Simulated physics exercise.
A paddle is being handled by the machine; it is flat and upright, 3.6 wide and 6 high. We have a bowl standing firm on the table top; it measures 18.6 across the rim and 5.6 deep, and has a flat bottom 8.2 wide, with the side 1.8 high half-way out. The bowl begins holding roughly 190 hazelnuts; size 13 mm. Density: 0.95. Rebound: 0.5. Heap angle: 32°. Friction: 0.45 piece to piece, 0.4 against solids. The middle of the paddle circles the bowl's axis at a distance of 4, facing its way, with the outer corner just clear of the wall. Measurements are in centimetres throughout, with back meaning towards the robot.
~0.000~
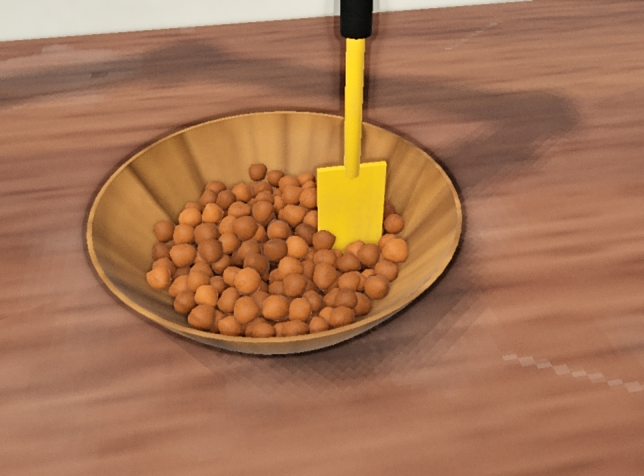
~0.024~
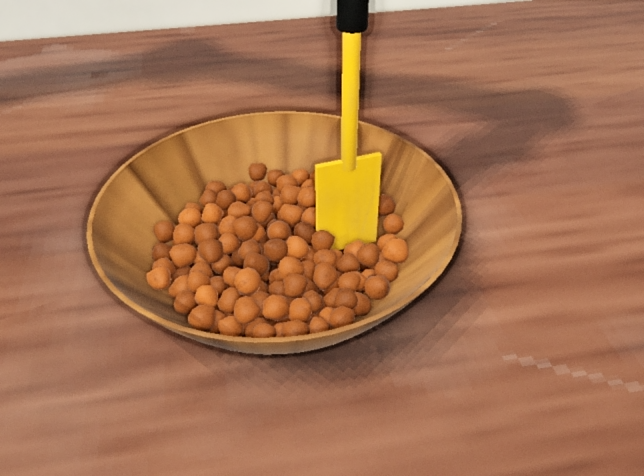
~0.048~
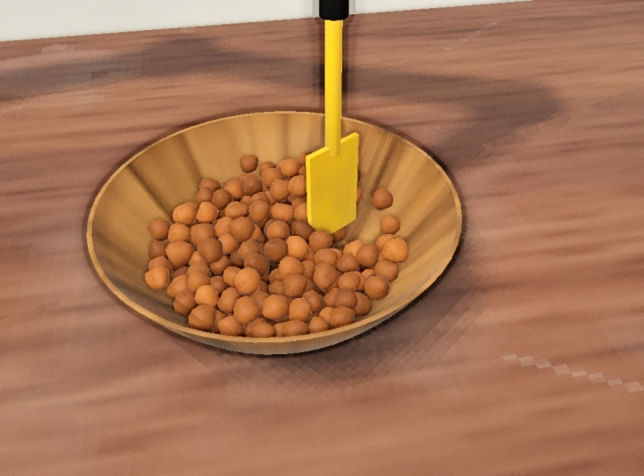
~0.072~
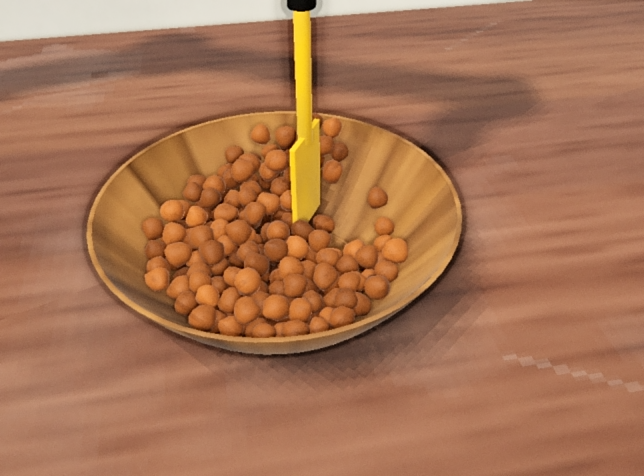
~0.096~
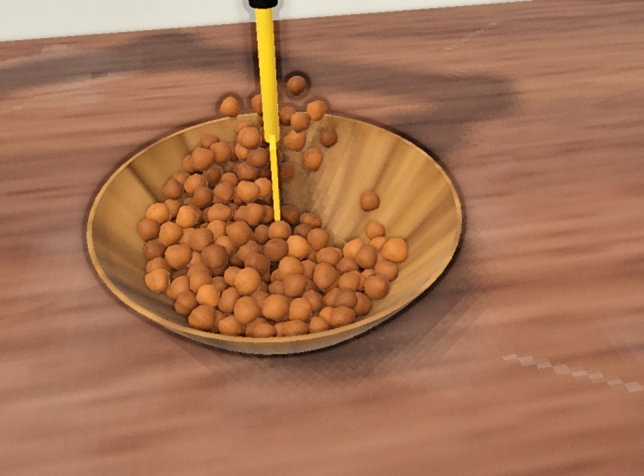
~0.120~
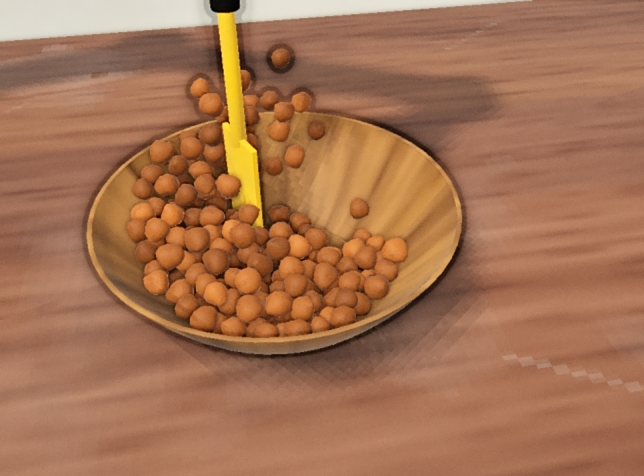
Yellow paddle sweeping leftward through small brown balls in a round bowl, turning as it pushes some up above the far rim.
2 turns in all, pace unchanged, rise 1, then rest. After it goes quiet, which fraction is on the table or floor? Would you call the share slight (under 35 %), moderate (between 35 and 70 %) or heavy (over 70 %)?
I would call it moderate.
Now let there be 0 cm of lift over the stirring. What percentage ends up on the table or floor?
That works out to some 45 per cent.
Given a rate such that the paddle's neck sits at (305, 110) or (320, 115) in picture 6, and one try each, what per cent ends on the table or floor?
Some 10 and 5 per cent respectively.
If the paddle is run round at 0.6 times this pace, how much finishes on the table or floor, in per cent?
Some 10 in a hundred.
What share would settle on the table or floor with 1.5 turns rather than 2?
It would be around 35 percent.
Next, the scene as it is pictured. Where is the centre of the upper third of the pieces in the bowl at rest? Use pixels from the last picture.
Looks like roughly (313, 215) to me.
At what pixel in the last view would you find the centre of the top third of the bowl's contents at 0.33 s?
That third sits centred at about (404, 222).
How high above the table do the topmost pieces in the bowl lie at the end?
The peak stands near 4.0 centimetres up.
After 0.33 s, 346° round, highest piece 11 above the table; 141 in the bowl, 24 on the table or floor, 29 in flight or on the tool.
After 0.54 s, 220° round, highest piece 8 above the table; 111 in the bowl, 76 on the table or floor, 7 in flight or on the tool.
After 0.85 s, 0° round, highest piece 6 above the table; 96 in the bowl, 96 on the table or floor, 2 in flight or on the tool.
After 1.55 s, 0° round, highest piece 3 above the table; 98 on the table or floor, 96 in the bowl.
In the end, 98 on the table or floor, 96 in the bowl. That is 51 % on the table or floor.
